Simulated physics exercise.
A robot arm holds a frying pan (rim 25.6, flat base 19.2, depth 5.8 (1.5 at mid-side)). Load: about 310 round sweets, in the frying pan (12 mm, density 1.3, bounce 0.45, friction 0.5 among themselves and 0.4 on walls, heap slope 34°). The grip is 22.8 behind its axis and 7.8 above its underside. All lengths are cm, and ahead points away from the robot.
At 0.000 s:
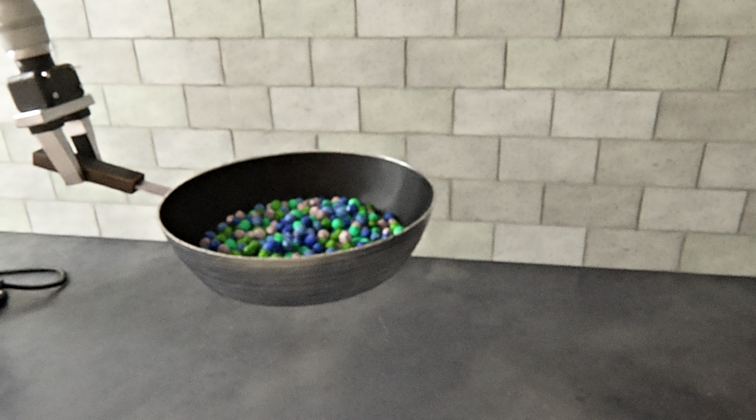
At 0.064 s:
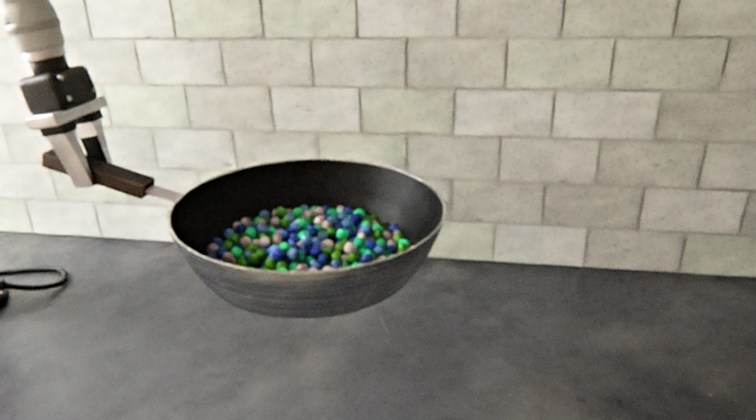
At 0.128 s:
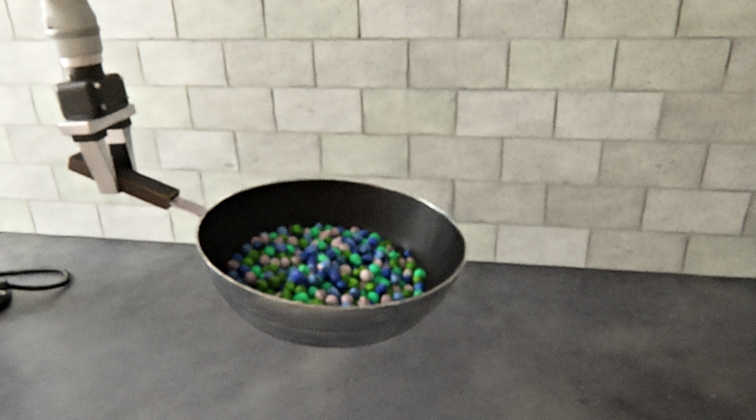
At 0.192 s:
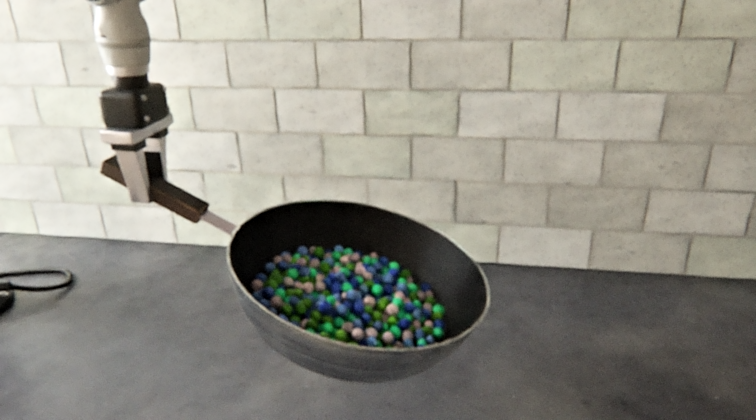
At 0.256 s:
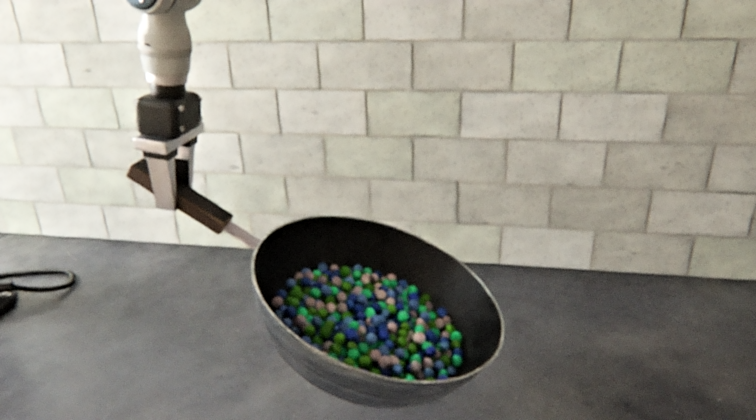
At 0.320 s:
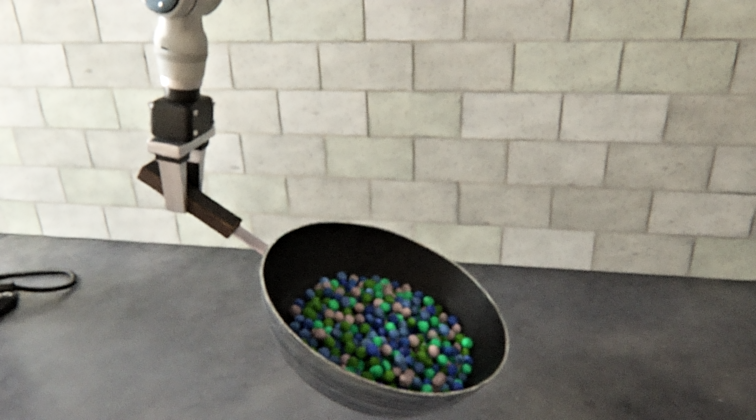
Robot arm carrying a dark frying pan of small blue, green and pinkish balls to the right and downward, gradually tilting it forward.
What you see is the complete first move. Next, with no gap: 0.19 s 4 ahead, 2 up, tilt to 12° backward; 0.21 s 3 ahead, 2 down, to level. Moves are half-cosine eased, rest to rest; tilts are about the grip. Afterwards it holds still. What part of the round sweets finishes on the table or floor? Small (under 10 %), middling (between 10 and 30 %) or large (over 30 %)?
On the table or floor the share is middling, between 10 and 30 %.
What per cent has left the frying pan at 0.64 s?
Some 15 per cent.
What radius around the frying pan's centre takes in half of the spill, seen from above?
Some 28 cm.
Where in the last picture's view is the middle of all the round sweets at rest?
At about (564, 280).
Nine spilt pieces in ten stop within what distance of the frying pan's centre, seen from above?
About 50 cm.
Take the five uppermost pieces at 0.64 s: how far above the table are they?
About 40 cm.
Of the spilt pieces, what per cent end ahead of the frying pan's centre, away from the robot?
Roughly 100 per cent.
After 0.48 s, tilted 10° backward, highest piece 31 above the table; 311 in the frying pan.
After 0.64 s, tilted 4° backward, highest piece 40 above the table; 257 in the frying pan, 54 in flight or on a rim.
After 0.92 s, level, highest piece 27 above the table; 255 in the frying pan, 32 on the table or floor, 24 in flight or on a rim.
After 1.97 s, level, highest piece 27 above the table; 255 in the frying pan, 56 on the table or floor.
In the end, 255 in the frying pan, 56 on the table or floor. That is 18 % on the table or floor.
